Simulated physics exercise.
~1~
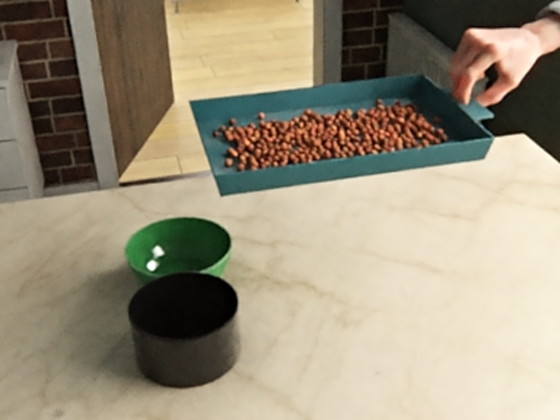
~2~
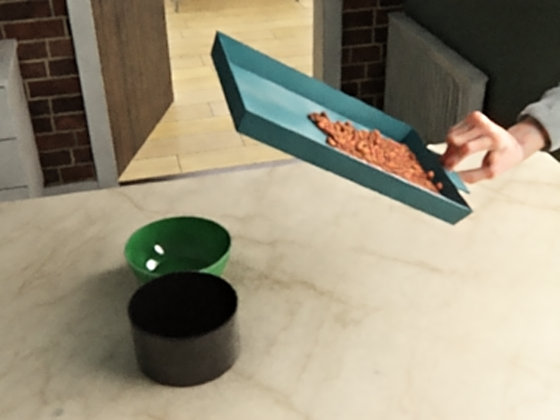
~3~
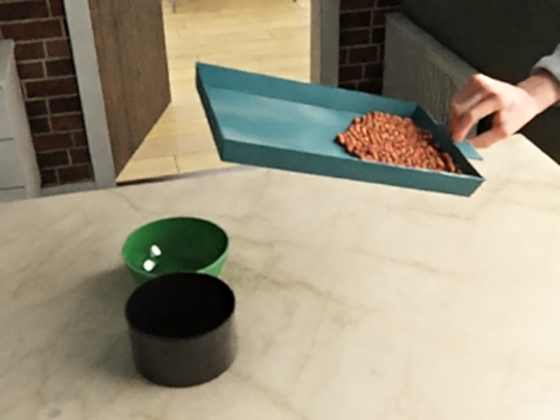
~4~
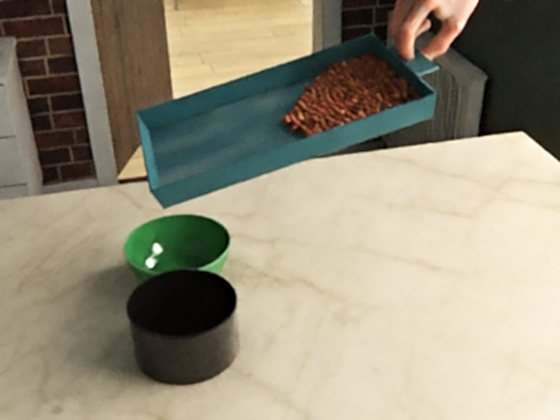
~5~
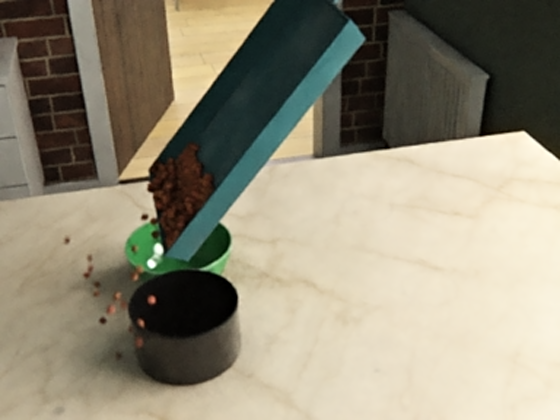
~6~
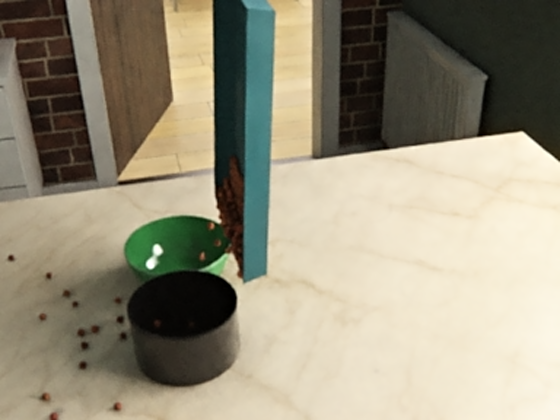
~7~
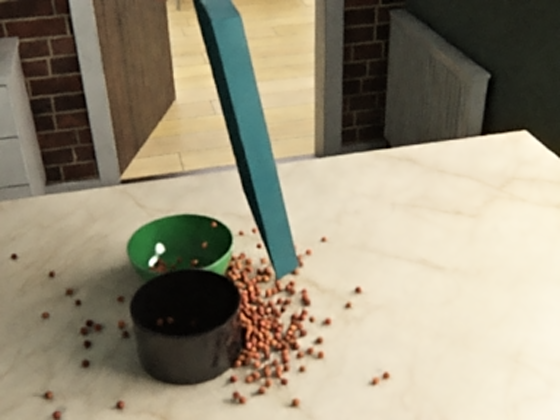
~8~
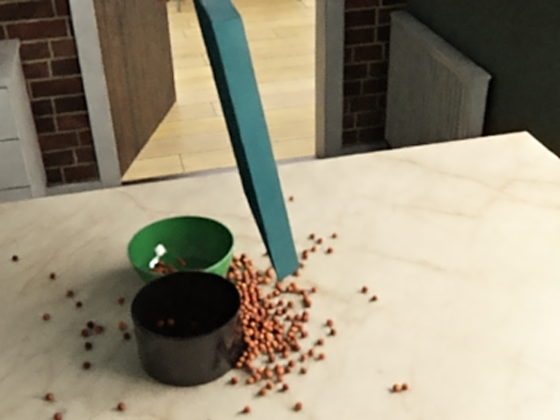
On a marble table, a hand tips a blue tray, spilling most brown pellets outside two containers.
